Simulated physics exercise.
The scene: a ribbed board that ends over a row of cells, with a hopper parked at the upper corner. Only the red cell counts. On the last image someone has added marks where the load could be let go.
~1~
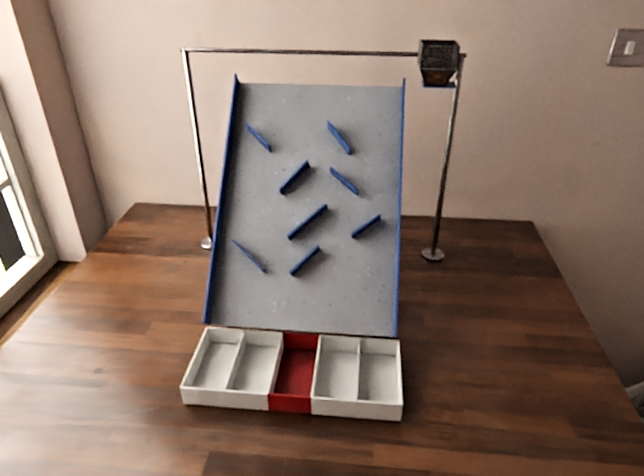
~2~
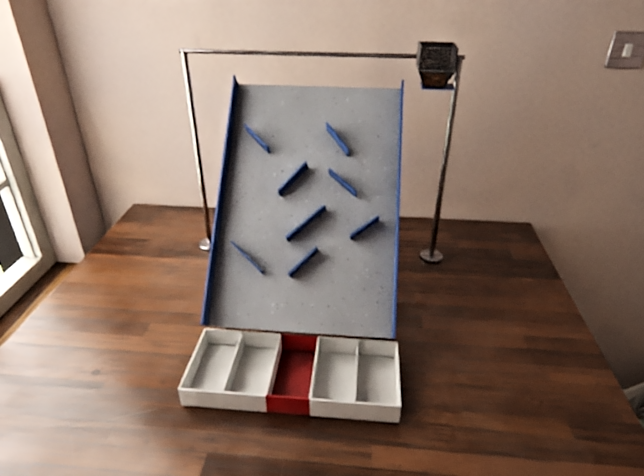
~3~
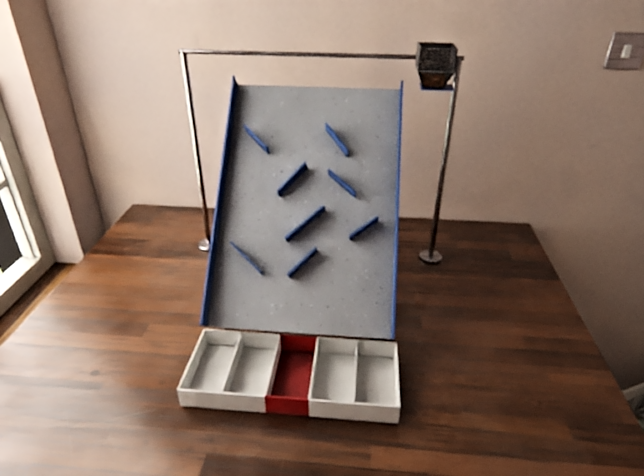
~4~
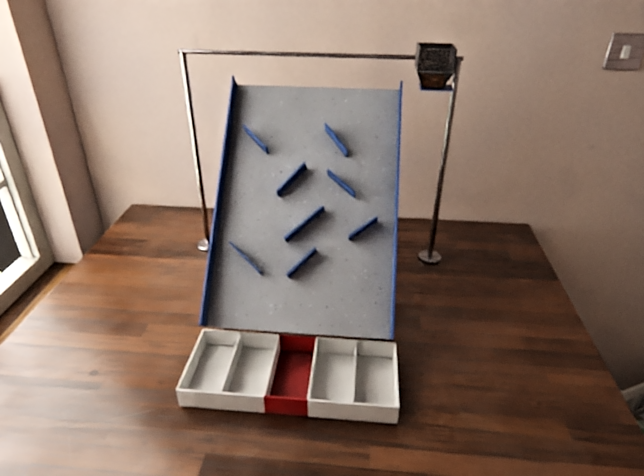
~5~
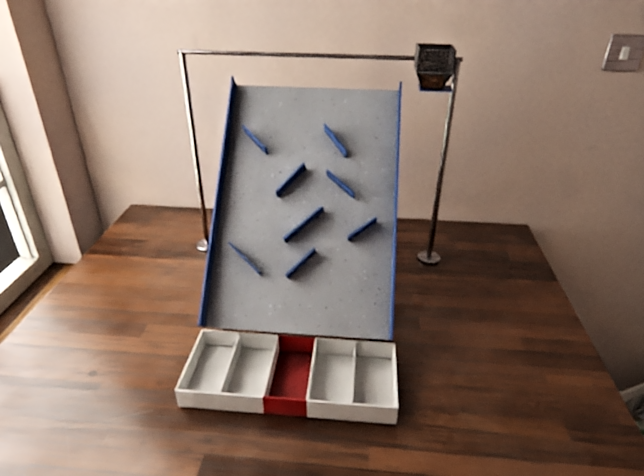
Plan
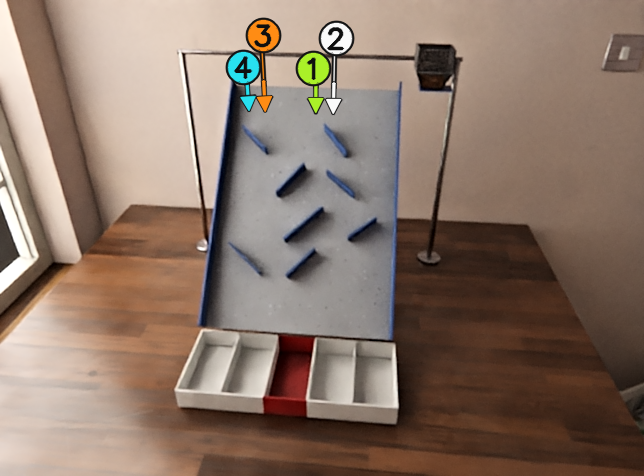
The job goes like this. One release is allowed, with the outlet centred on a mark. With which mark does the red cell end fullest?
3 is best.
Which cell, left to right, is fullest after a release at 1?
The third.
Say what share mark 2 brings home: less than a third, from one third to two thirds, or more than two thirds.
Mark 2 gives from one third to two thirds.
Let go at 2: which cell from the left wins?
It is the third one.
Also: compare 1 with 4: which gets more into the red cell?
That would be 1.
On the marked copy, mark 1 meets the board at (315, 107); mark 2 meets the board at (333, 108); mark 3 meets the board at (264, 106); mark 4 meets the board at (248, 105).
With 1, about half in the red cell, about half in other cells, a stray few outside the box.
With 2, about half in the red cell, about a third in other cells, a small part outside the box.
With 3, most in the red cell, about a quarter in other cells.
With 4, about a third in the red cell, about half in other cells, a small part outside the box.
